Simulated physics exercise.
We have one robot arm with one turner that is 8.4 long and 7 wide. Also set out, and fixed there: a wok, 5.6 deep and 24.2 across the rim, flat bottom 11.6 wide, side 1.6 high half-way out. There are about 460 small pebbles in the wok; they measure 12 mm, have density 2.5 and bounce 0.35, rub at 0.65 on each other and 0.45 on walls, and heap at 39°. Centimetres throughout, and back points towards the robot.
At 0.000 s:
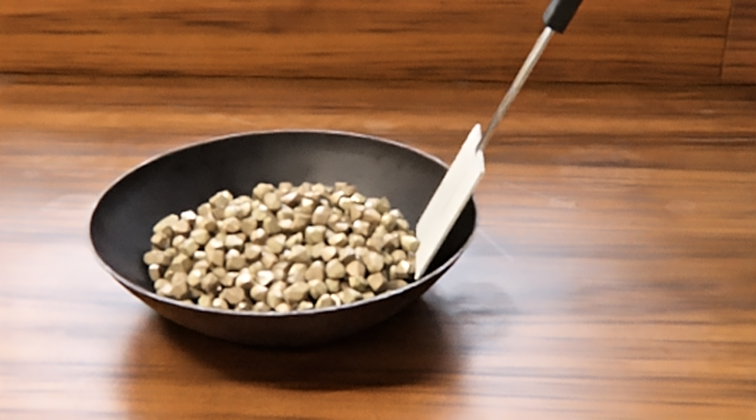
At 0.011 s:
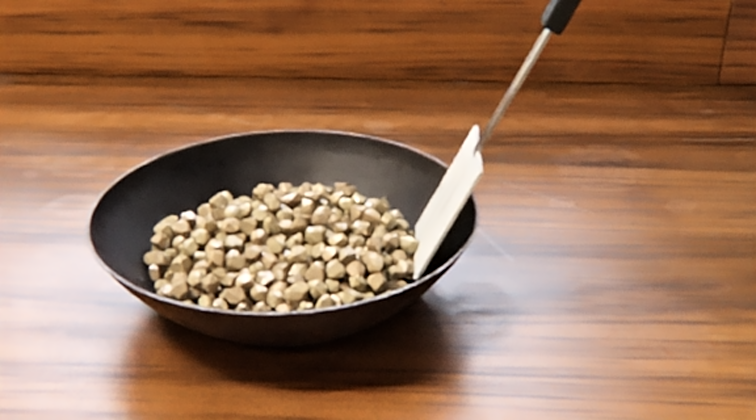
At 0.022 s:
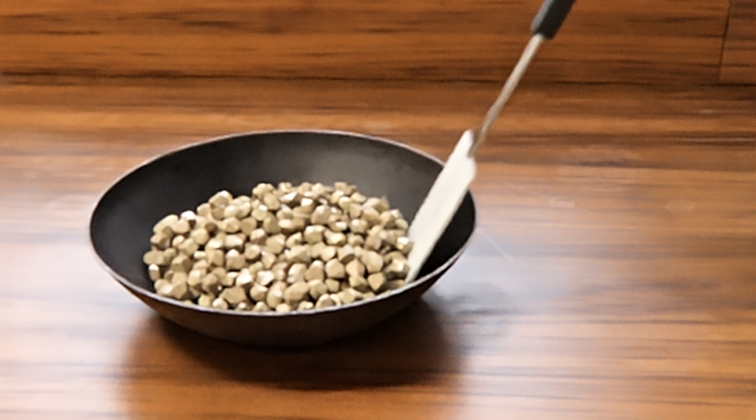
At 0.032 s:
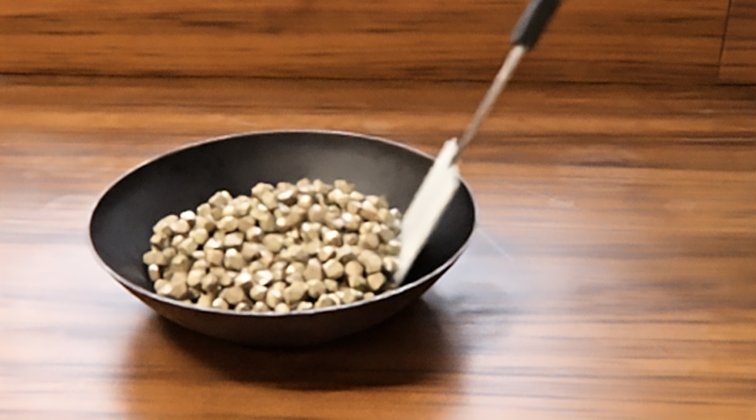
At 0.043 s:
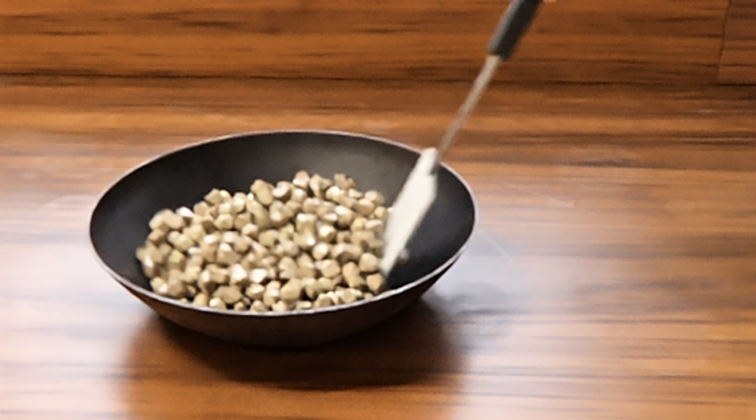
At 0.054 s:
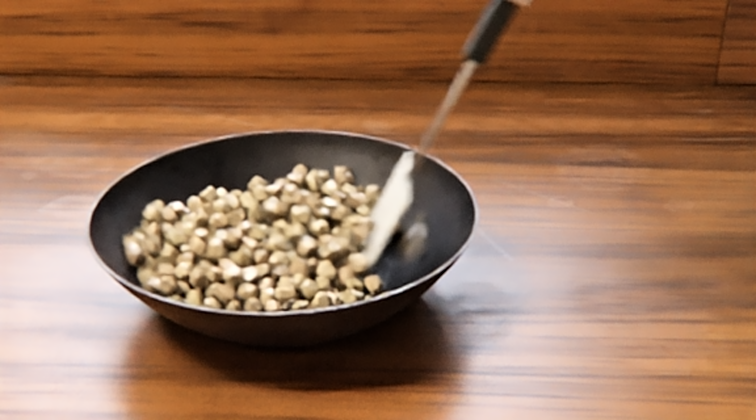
White spatula with a dark handle sliding leftward through a black wok of small tan pebbles, pushing them toward the left side.
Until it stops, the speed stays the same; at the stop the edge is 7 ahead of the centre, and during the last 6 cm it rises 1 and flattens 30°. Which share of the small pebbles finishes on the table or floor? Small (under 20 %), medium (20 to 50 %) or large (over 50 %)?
Medium.
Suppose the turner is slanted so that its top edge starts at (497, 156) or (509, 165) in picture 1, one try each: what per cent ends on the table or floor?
Roughly 30% and 20%.
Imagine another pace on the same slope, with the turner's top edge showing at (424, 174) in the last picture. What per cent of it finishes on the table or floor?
Expect about 20 per cent there.
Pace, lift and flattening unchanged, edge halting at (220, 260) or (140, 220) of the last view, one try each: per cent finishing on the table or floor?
Estimates, in order: 15 % and 50 %.
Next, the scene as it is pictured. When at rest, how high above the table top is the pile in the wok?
Top of the heap: Roughly 7.0 cm above the table top.
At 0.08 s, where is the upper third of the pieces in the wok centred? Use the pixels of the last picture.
Roughly at (238, 225).
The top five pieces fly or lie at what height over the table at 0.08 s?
They are around 9 cm up.
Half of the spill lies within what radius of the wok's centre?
It's around 22 cm.
After 0.08 s, sloping 64°, highest piece 11 above the table; 456 in the wok, 3 on the blade or in flight.
After 0.11 s, sloping 55°, highest piece 18 above the table; 454 in the wok, 5 on the blade or in flight.
After 0.32 s, sloping 34°, highest piece 46 above the table; 324 in the wok, 82 on the table or floor, 53 on the blade or in flight.
After 1.37 s, sloping 34°, highest piece 7 above the table; 322 in the wok, 137 on the table or floor.
At rest, 322 in the wok, 137 on the table or floor. That is 30 % on the table or floor.
